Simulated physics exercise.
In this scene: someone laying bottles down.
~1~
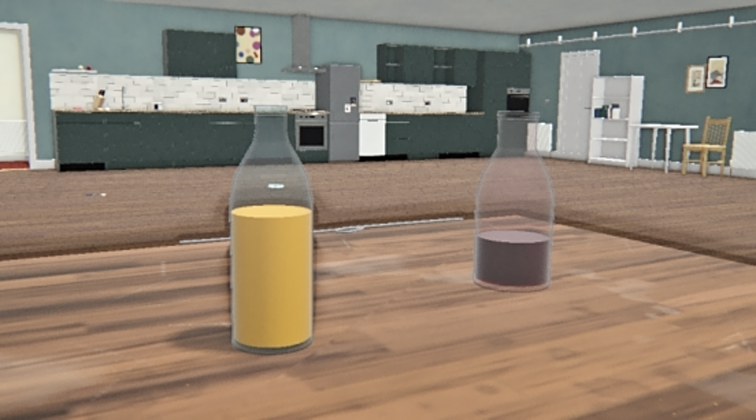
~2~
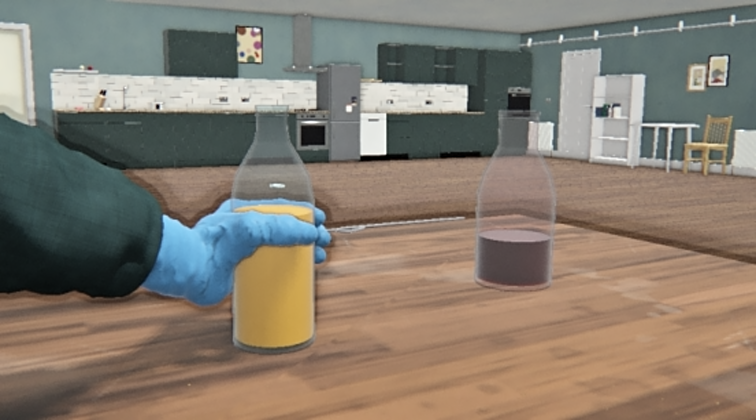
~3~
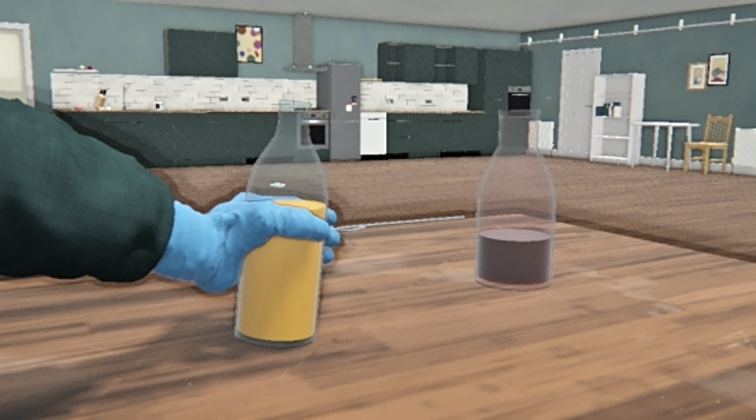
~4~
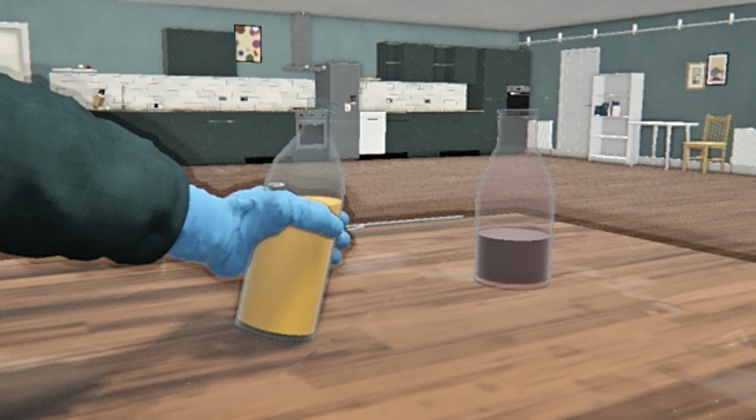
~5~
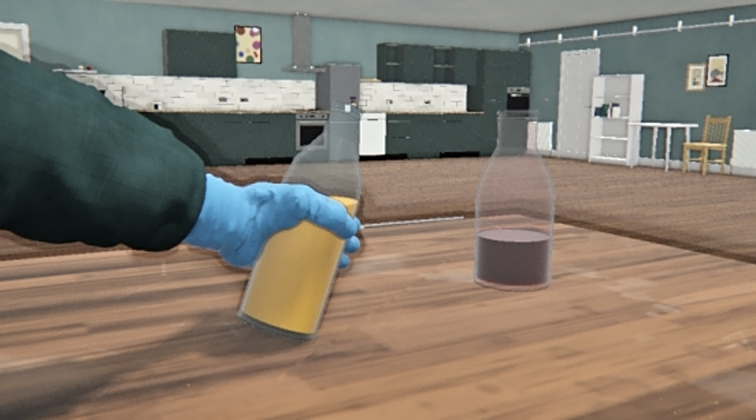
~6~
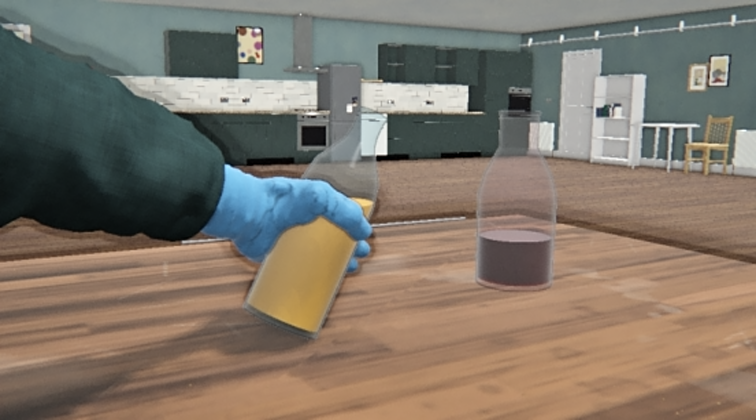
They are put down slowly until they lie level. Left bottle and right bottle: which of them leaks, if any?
Left bottle - leak, right bottle - leak.
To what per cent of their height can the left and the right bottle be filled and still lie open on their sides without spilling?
24 and 16 per cent.
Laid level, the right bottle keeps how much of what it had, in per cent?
Residual share: About 65 per cent.
A moment on, the left bottle is nearly down; left bottle, all still inside.
Further on, the left bottle lies flat; left bottle, a puddle at its mouth.
When it is over, both lie flat; left bottle, a puddle at its mouth; right bottle, a puddle at its mouth.
